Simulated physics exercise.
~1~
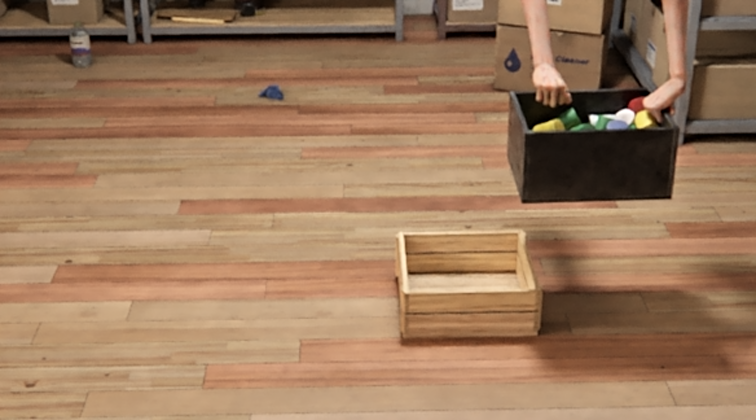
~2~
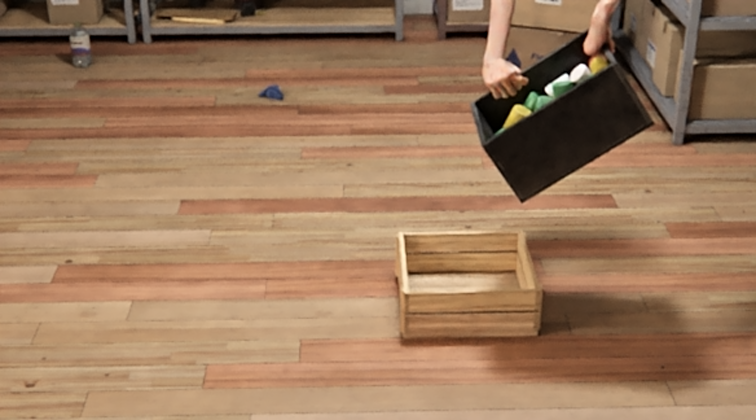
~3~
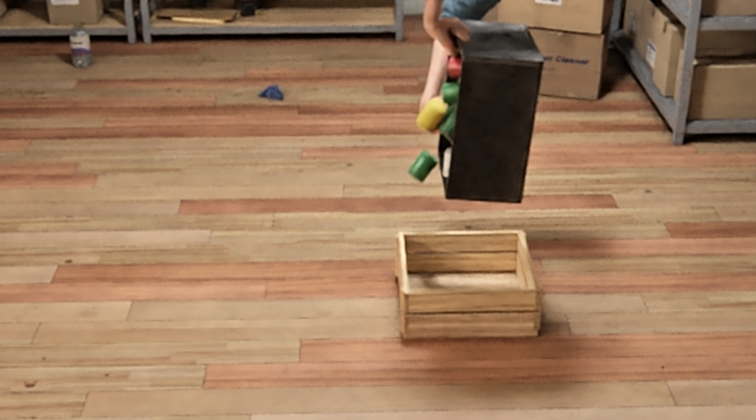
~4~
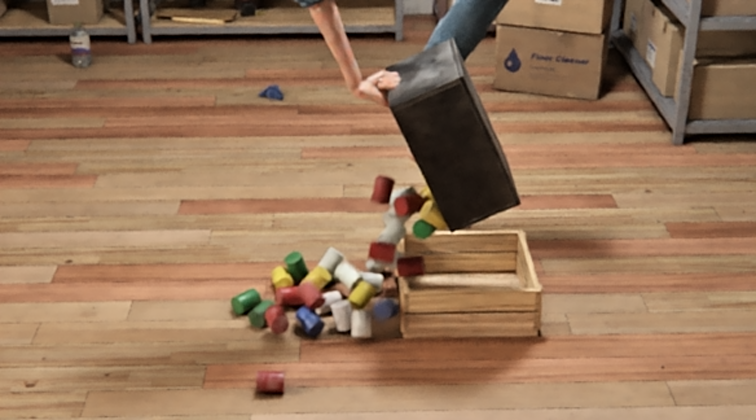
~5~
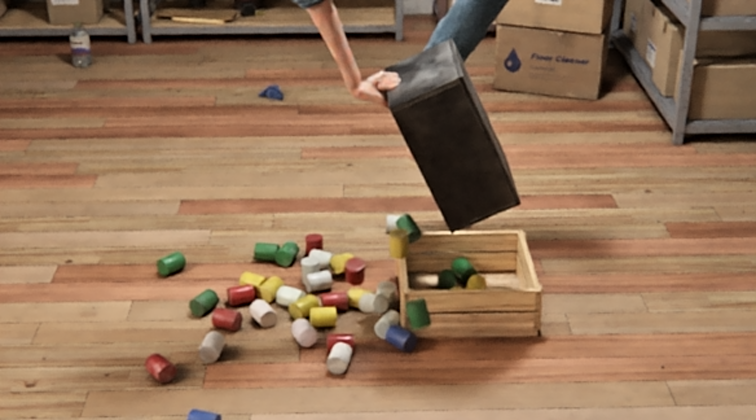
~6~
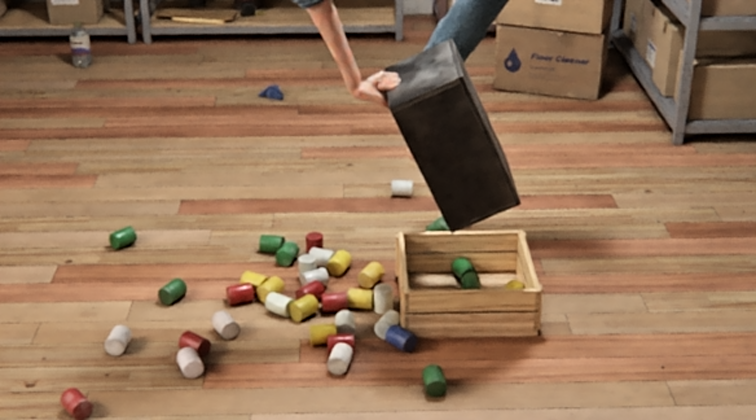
A black tote full of small red, green, yellow, white and blue jars is held up by two hands at the right of a storeroom, seen from a fixed, slightly raised view. Below it, an empty wooden basket sits on a plank floor, with shelves and cardboard boxes behind. The hands carry the tote leftward and tip it steeply over the basket. Jars tumble from its left side, many landing left of the basket and rolling across the floor. The tote stays tilted, with a few jars in the basket and most scattered outside.
